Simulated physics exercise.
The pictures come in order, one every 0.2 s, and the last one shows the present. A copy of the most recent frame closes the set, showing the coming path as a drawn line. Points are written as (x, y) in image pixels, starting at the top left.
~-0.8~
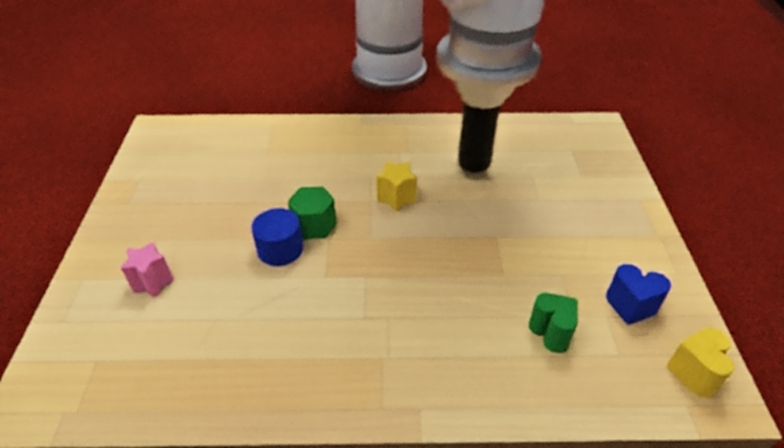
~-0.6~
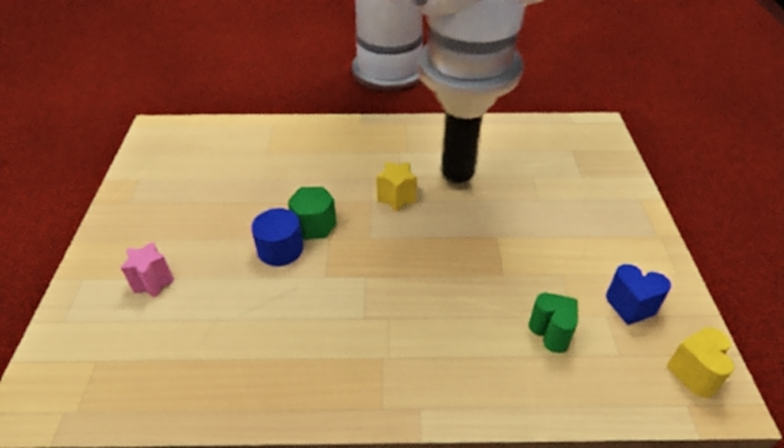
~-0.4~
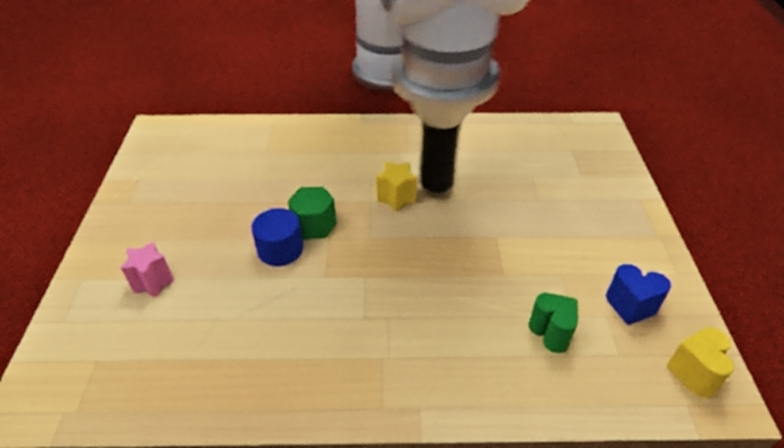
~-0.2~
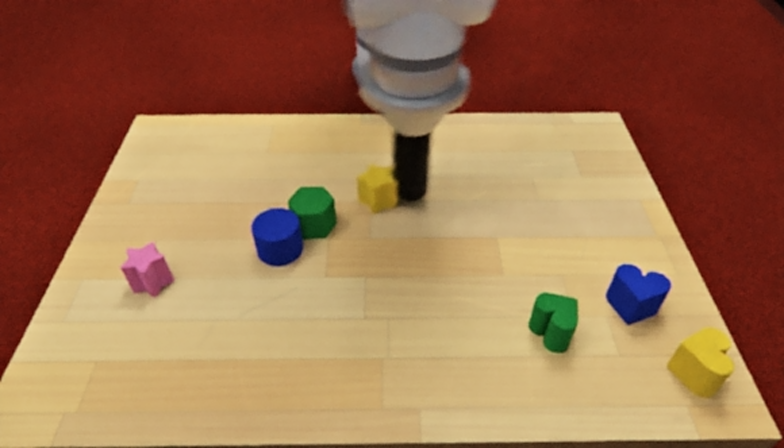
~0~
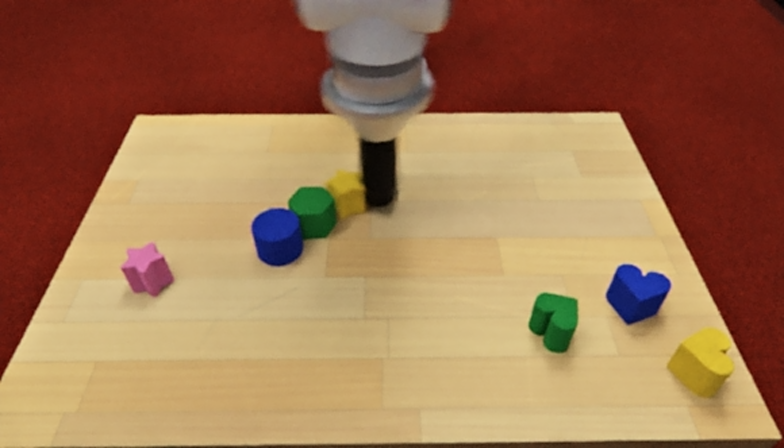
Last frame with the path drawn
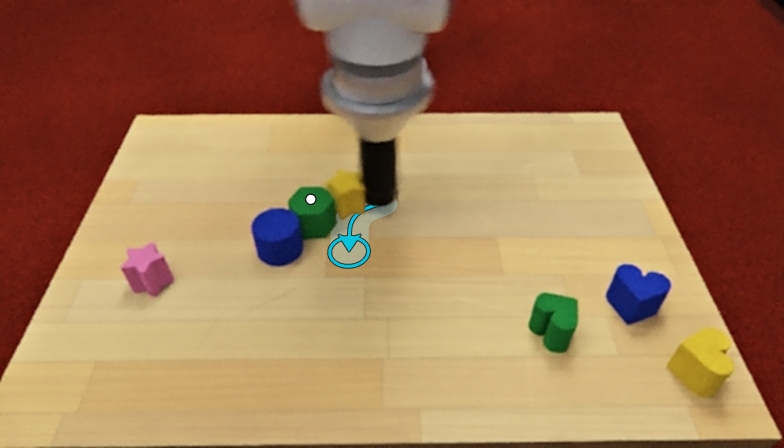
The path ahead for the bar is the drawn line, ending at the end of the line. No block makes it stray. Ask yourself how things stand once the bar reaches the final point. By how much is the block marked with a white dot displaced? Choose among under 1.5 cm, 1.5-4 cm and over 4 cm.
Between 1.5 and 4 cm.
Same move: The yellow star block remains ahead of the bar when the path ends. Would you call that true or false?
That is false.
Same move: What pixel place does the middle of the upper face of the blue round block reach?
The spot you're after is about (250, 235) in the image.
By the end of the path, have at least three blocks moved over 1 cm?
That would be a yes.
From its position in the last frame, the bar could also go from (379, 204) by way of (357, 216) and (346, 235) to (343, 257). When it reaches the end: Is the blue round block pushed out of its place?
Yes, that is how it ends up.
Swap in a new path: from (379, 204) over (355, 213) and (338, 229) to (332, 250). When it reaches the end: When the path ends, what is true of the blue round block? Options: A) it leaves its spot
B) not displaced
Answer: A.
The line goes from (379, 204) by way of (358, 214) and (350, 231) to (349, 251); the dot is on the green six-sided block.
The first path, step by step. Halfway along, bar at (351, 214); blue round block at (250, 235); green six-sided block at (282, 208), turned 15° anticlockwise; yellow star block at (318, 189), turned 25° clockwise.
At the end, bar at (348, 243); blue round block at (250, 235); green six-sided block at (281, 208), turned 15° anticlockwise; yellow star block at (318, 189), turned 30° clockwise.
